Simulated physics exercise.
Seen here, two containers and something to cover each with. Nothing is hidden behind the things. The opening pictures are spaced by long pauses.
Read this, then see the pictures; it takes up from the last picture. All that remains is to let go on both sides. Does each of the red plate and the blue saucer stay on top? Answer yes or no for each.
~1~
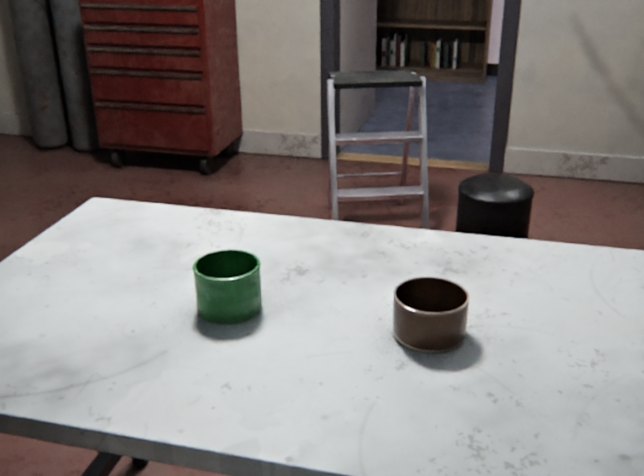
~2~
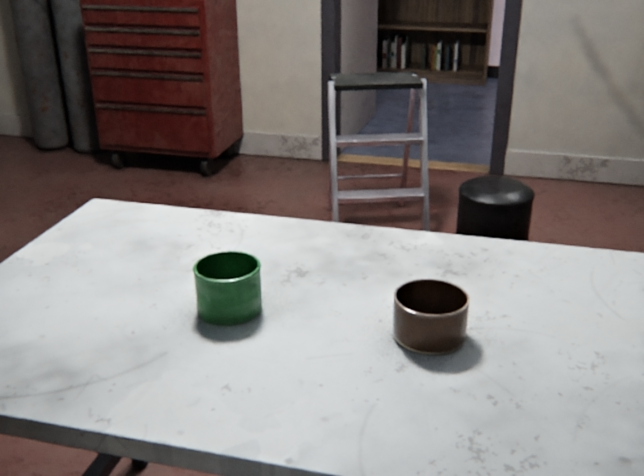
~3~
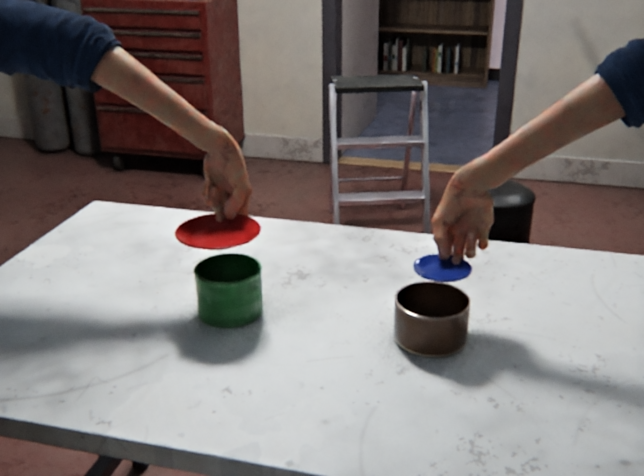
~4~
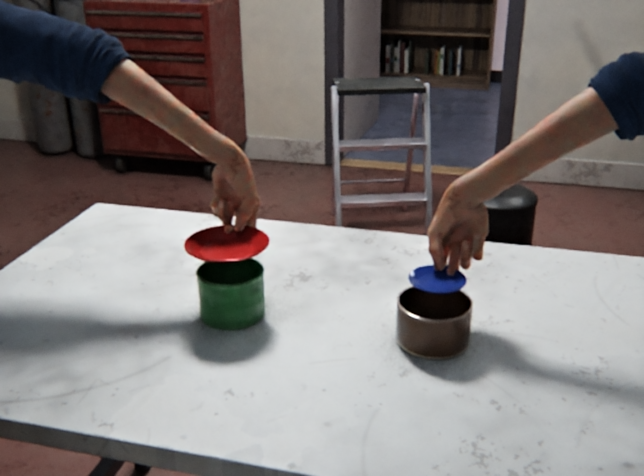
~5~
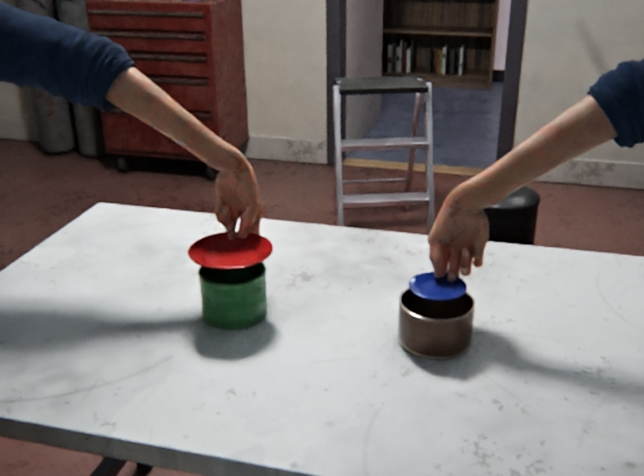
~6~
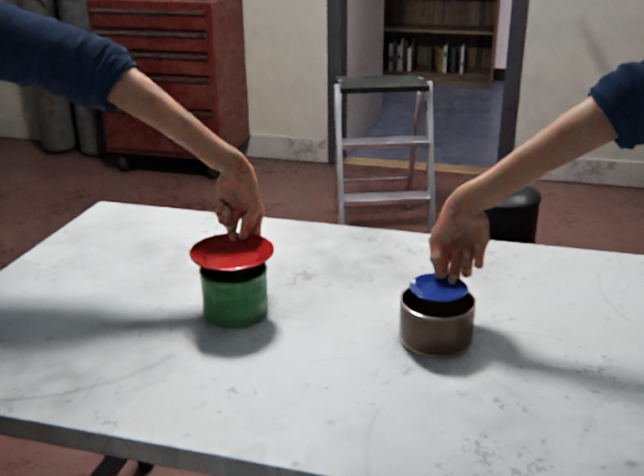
Red plate - yes; blue saucer - no.
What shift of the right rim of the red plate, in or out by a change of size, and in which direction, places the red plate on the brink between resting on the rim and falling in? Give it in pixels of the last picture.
12 pixels left.
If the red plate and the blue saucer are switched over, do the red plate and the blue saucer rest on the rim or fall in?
Swapped, the red plate does not fall in and the blue saucer tumbles in.
Then, 0.10 s later than the last frame, red plate shifted a little near (233, 264); blue saucer shifted a little near (438, 299).
Then, 0.16 s later than the last frame, red plate sitting on the rim near (233, 263); blue saucer dropping near (436, 327).
Then, 0.26 s later than the last frame, red plate sitting on the rim near (233, 263); blue saucer fallen near (436, 329).
When it is over, the red plate covers the opening, near (233, 263); the blue saucer drops inside, near (436, 332).
